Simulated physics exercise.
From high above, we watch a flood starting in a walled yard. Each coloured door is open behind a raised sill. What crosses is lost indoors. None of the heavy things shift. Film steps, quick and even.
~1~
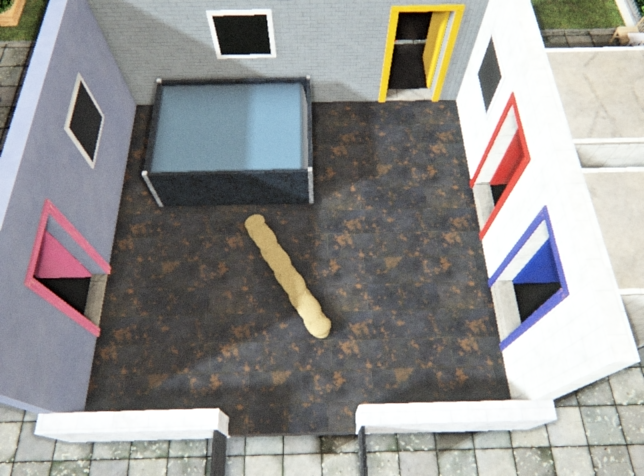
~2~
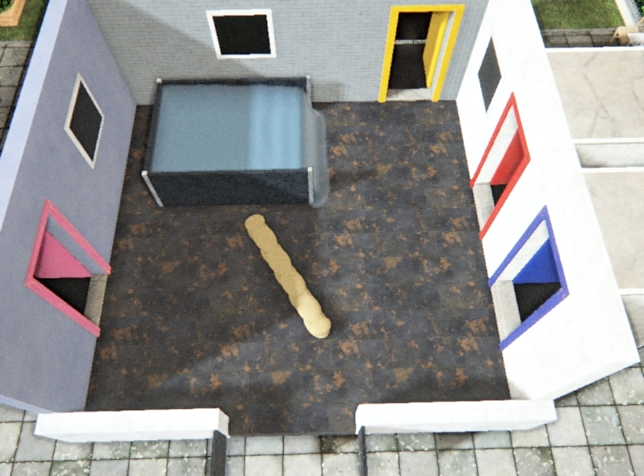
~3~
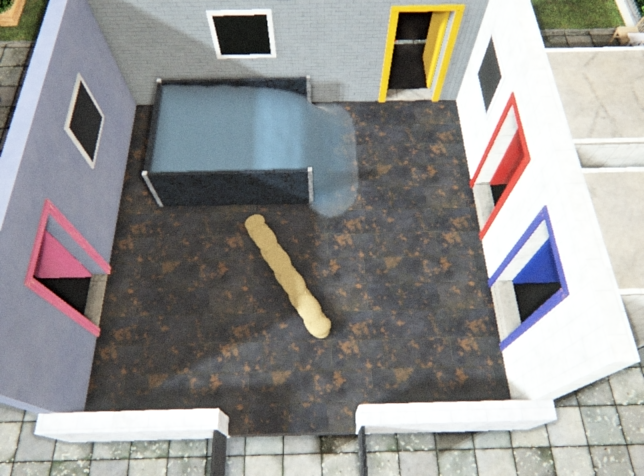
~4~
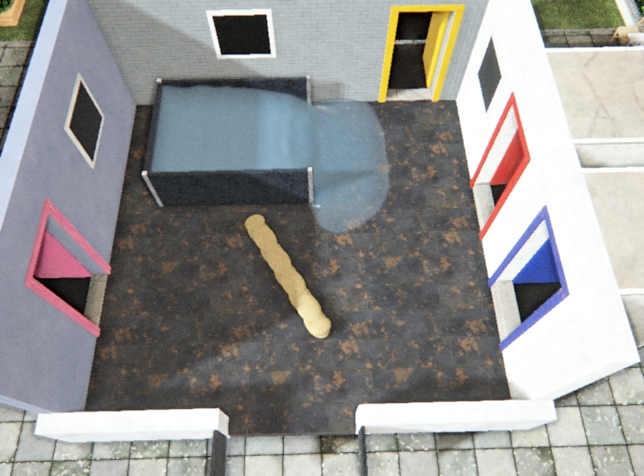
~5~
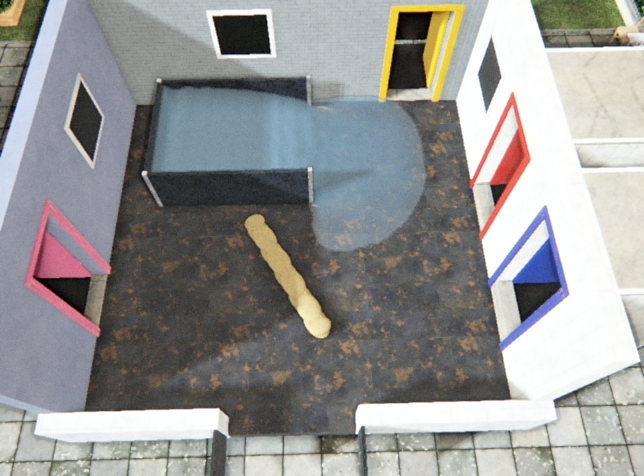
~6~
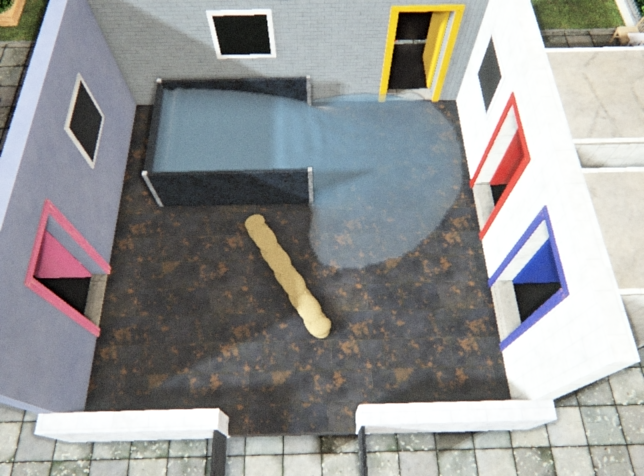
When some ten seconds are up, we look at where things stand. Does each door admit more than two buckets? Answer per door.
The red door: It does; the yellow door: It does; the pink door: It does; the blue door: It does not.
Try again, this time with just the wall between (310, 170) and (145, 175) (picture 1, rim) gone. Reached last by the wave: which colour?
The yellow-painted one is last in line.
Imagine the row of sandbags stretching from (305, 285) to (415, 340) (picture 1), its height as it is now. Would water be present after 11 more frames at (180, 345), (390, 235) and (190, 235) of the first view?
As listed: Free of water, awash, clear.
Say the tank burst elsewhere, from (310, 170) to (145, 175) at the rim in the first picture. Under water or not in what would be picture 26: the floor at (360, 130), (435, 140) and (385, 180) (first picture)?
In turn: Untouched, then untouched, then untouched.
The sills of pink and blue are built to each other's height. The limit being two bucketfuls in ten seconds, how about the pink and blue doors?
Swap done - pink door doesn't reach it, blue door gets too much.
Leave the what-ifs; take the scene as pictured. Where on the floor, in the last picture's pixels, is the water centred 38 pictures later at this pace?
That puts it at around (345, 260).
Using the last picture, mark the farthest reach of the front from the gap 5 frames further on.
I would point to (475, 312).
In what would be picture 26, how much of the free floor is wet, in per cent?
It comes out near 50 percent.
A moment on, water covers 35 % of the floor; the red door over two buckets in, the yellow door under two buckets in, the pink door not reached, the blue door not reached.
Next, water covers 40 % of the floor; the red door far over two buckets in, the yellow door far over two buckets in, the pink door not reached, the blue door wet at the sill, nothing in.
Then, water covers 50 % of the floor; the red door far over two buckets in, the yellow door far over two buckets in, the pink door not reached, the blue door wet at the sill, nothing in.
Later, water covers 85 % of the floor; the red door far over two buckets in, the yellow door far over two buckets in, the pink door over two buckets in, the blue door wet at the sill, nothing in.
In the end, water covers 95 % of the floor; the red door far over two buckets in, the yellow door far over two buckets in, the pink door over two buckets in, the blue door wet at the sill, nothing in.
